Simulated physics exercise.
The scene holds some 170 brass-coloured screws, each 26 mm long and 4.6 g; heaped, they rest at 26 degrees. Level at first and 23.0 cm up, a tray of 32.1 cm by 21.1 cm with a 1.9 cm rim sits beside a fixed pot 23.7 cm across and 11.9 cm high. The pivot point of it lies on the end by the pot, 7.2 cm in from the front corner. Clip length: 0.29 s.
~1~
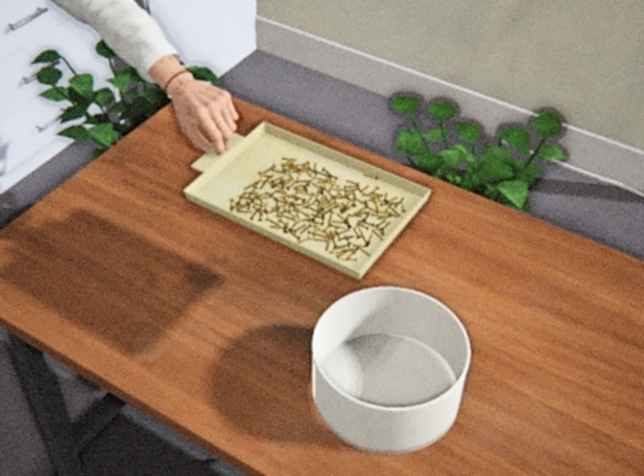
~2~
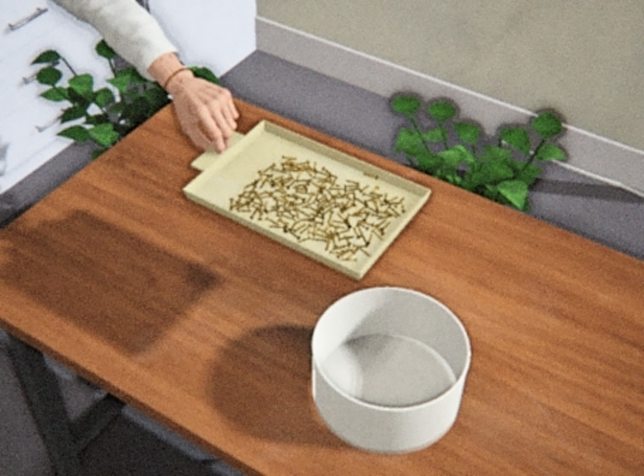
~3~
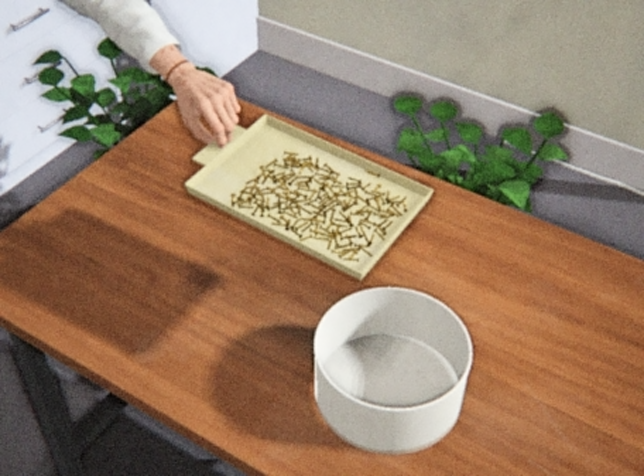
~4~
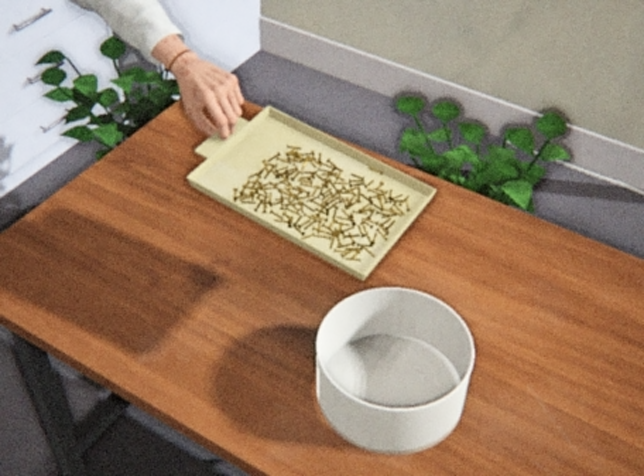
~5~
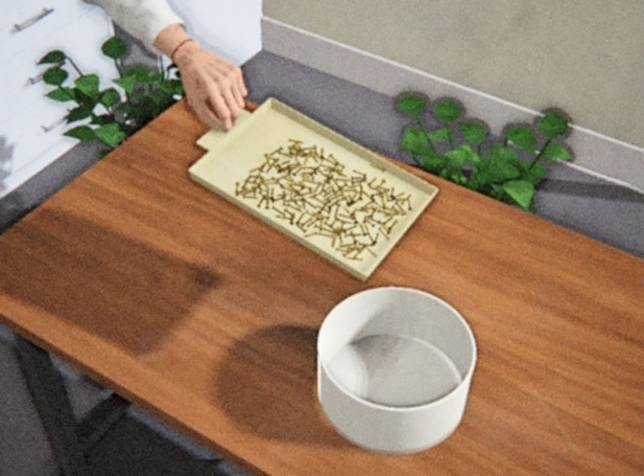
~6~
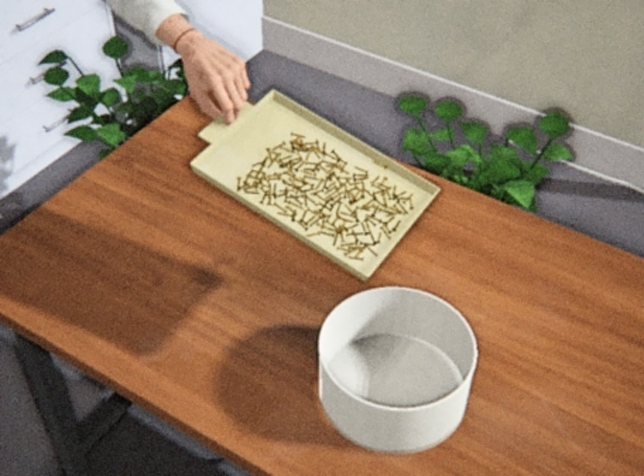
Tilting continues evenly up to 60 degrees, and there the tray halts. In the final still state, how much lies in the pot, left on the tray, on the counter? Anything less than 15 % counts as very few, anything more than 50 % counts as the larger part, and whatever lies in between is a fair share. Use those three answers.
Pot: A fair share. Tray: The larger part. Counter: Very few.
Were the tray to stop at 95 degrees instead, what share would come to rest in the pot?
I'd put it at close to 90 per cent.
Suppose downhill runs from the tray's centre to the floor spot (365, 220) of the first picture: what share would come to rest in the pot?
I'd say close to 10 %.
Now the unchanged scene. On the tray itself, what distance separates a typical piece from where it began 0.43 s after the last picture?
It has moved some 5 cm from its start.
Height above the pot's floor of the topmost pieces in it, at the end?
It stands at some 1.0 cm.
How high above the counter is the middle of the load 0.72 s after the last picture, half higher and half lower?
Roughly 26 cm above the counter.
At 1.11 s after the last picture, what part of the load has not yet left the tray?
Roughly 75 percent of the load, I'd say.
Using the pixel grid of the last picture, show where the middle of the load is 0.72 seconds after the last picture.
I'd put it close to (385, 236).
Then, 0.43 s after the last picture, tilt 35 degrees; the tray holds 100 %, the pot 0 %.
Then, 0.72 s after the last picture, tilt 50 degrees; the tray holds 100 %, the pot 0 %.
Then, 1.11 s after the last picture, tilt 60 degrees; the tray holds 75 %, the pot 15 %.
In the end, pot 30 %, tray 70 %, counter 0 %.
